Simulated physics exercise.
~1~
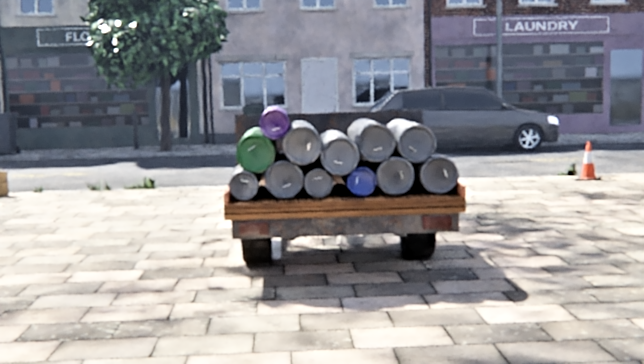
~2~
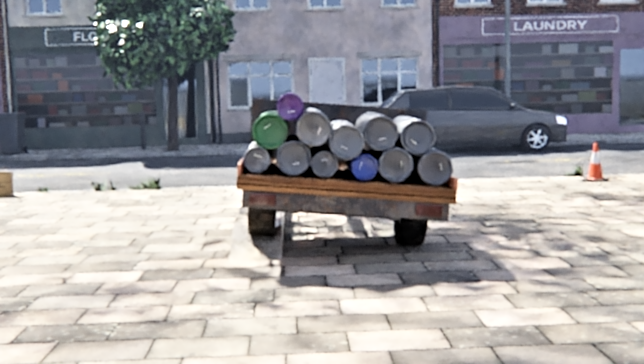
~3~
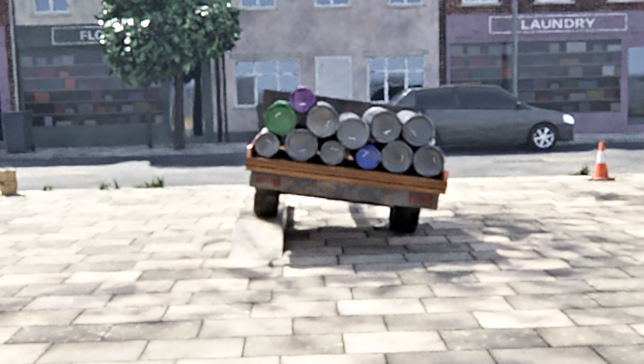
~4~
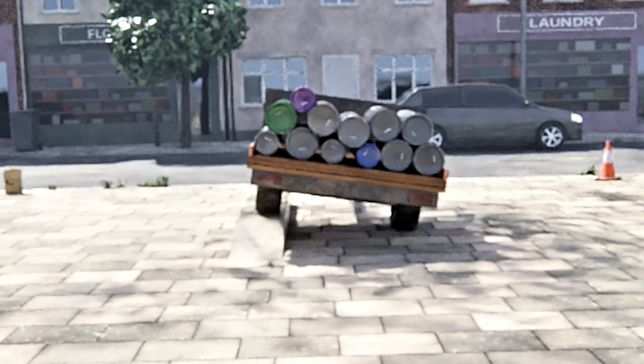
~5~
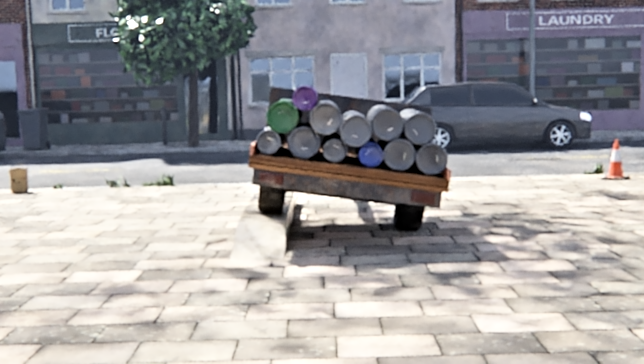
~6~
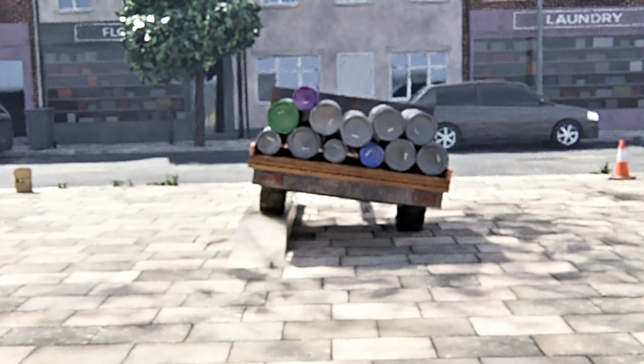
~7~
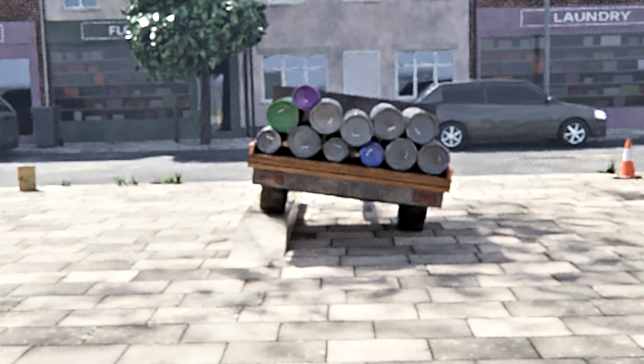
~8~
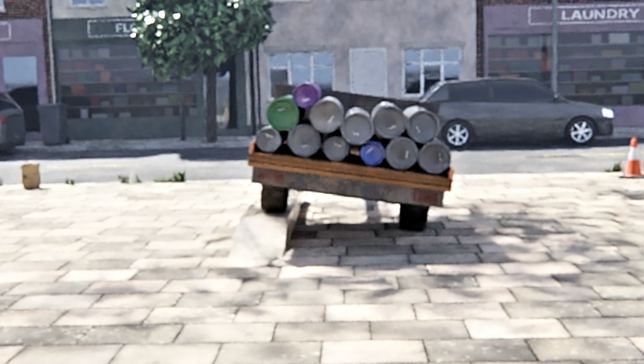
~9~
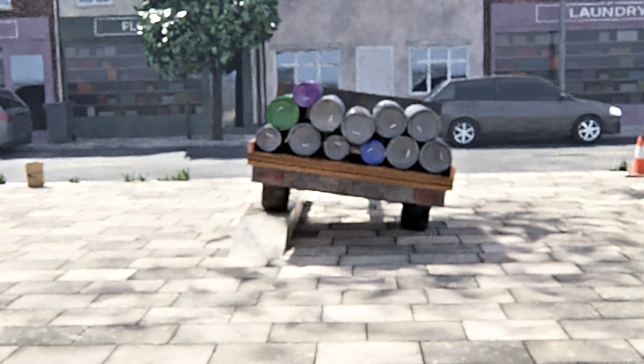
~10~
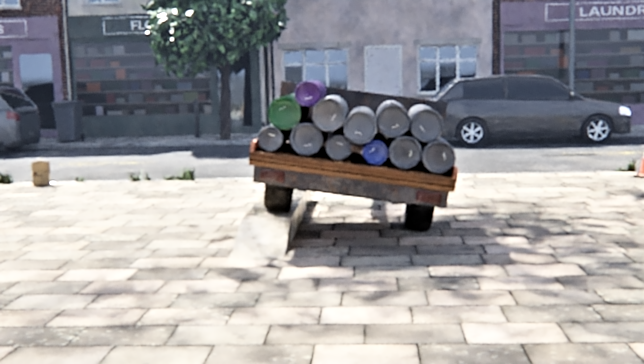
A trailer stacked with cylinders tilts as its left wheel mounts a ramp-like block, and stays leaning fully loaded.
